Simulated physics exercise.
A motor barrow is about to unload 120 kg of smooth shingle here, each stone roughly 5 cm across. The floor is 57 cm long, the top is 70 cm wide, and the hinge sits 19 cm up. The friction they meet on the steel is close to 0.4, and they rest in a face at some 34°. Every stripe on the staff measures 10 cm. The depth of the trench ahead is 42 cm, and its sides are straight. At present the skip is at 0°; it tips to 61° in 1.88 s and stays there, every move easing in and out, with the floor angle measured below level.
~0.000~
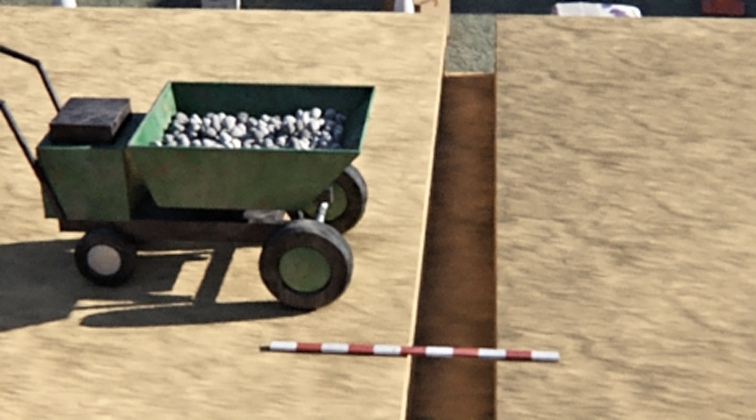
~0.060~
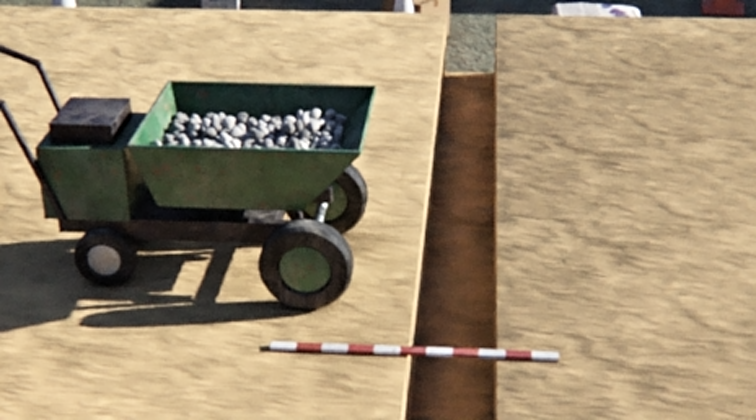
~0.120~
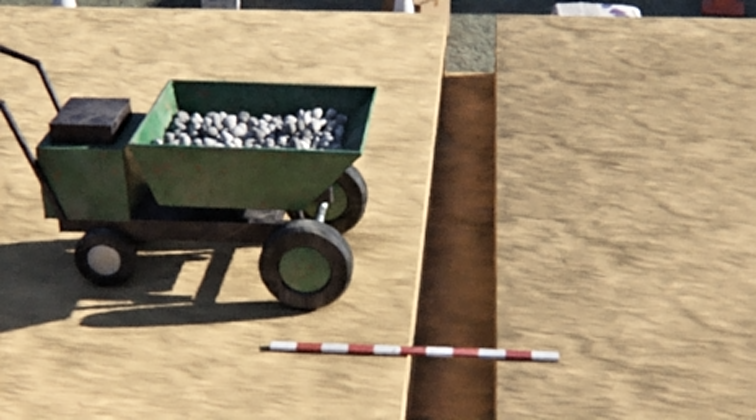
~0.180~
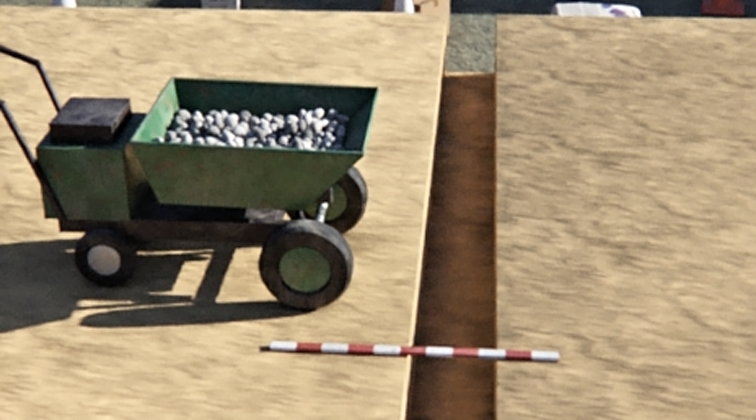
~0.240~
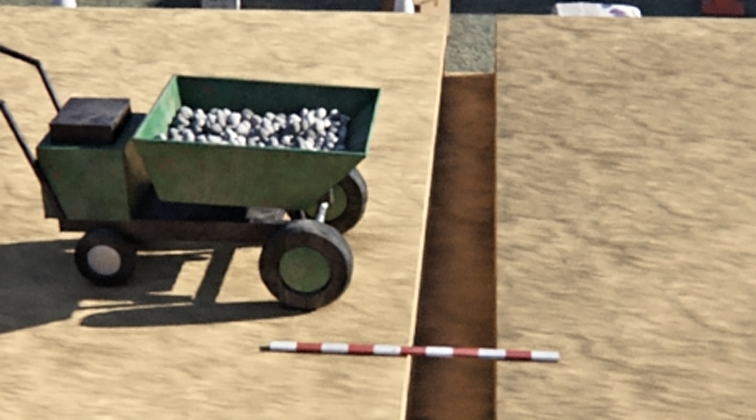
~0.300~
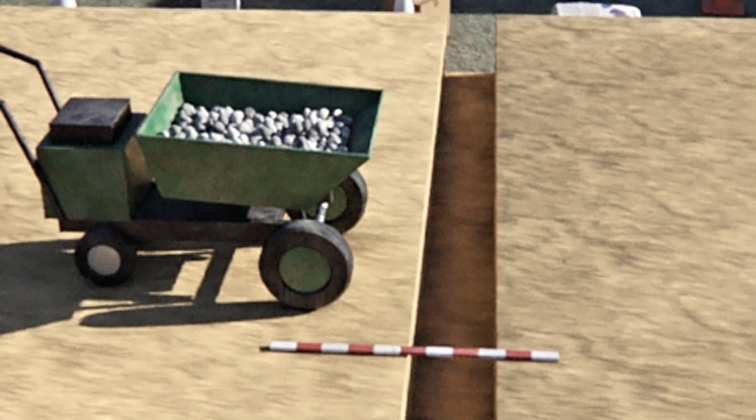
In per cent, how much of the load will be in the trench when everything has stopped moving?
Around 72 per cent of it.
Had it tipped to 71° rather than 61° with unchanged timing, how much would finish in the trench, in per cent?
Some 70% would finish there.
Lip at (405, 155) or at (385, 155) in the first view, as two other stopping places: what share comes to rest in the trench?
Around 30% for the first place and 50% for the second.
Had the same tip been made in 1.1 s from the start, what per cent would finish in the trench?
In that case some 60 per cent.
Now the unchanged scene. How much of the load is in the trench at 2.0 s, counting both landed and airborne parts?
I'd say near 30 per cent at that time.
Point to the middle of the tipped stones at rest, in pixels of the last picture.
I'd point to around (475, 337).
After 1.4 s the floor is at 51°; 100 % in the skip; the foremost stones are at (444, 204).
After 2.0 s the floor is at 61°; 56 % in the skip, 28 % in the trench, 16 % past the trench; the foremost stones are at (573, 282).
After 2.3 s the floor is at 61°; 30 % in the skip, 42 % in the trench, 28 % past the trench; the foremost stones are at (647, 287).
After 4.3 s the floor is at 61°; 0 % in the skip, 72 % in the trench, 28 % past the trench; the foremost stones are at (679, 288).
